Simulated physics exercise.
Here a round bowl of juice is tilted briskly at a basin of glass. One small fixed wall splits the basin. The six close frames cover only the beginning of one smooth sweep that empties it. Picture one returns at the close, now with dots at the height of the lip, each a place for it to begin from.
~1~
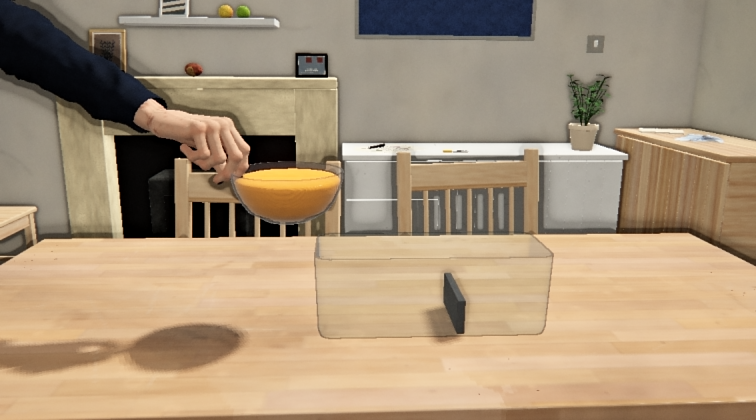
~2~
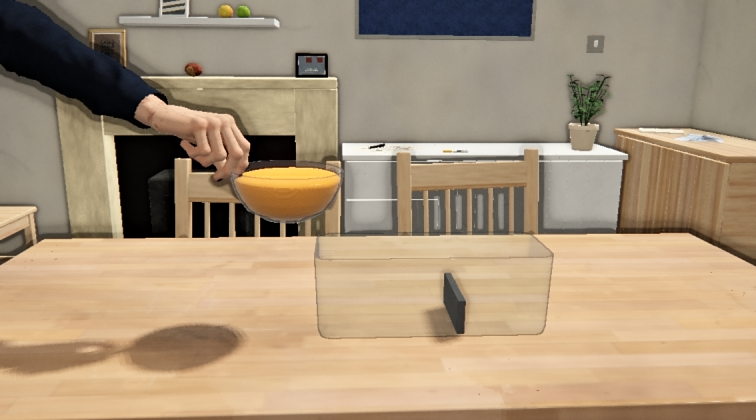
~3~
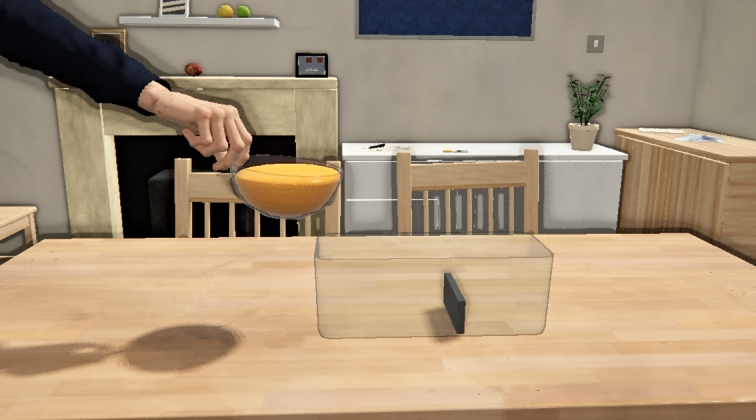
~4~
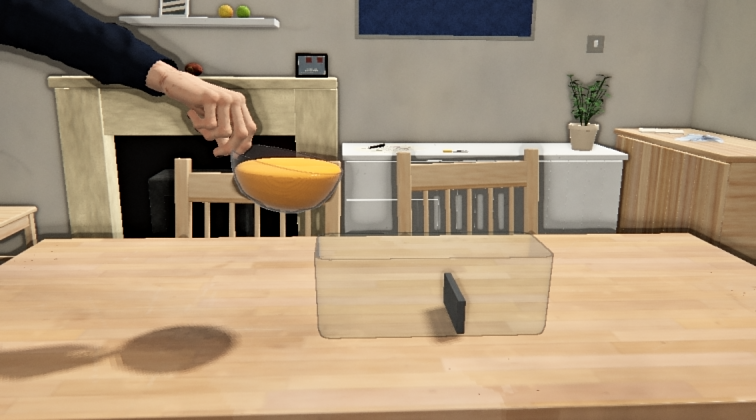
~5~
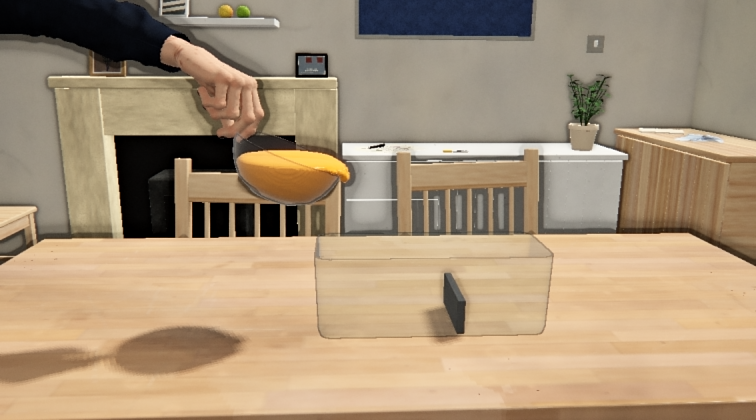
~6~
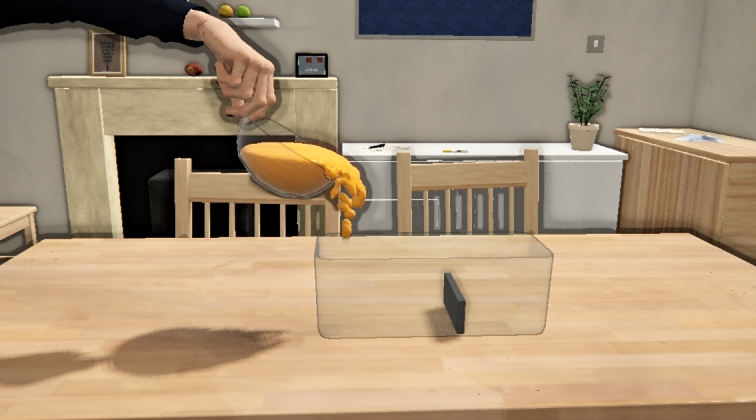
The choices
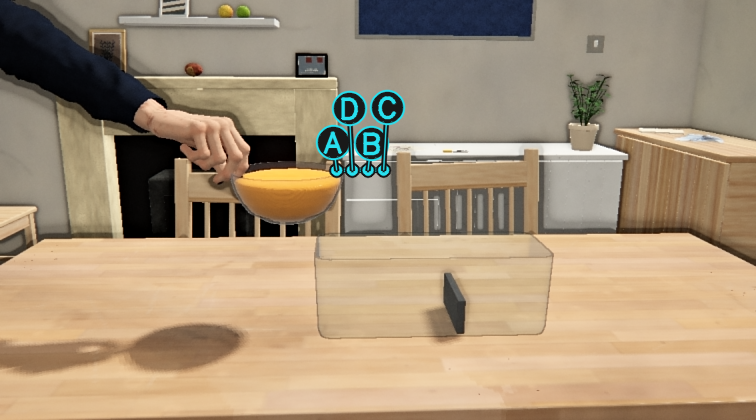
A hand tilts a round glass bowl rightward, and orange juice pours over its lip.
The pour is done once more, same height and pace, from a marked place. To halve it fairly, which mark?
Spot C does it best.
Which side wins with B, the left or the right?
More ends on the left.
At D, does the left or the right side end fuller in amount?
The left side.
In cyan, A at (336, 170); B at (368, 170); C at (383, 170); D at (352, 170).
Choosing A, about 90 % ends left of the wall and 9 % right of it.
Choosing B, about 86 % ends left of the wall and 12 % right of it.
Choosing C, about 49 % ends left of the wall and 50 % right of it.
Choosing D, about 97 % ends left of the wall and 3 % right of it.
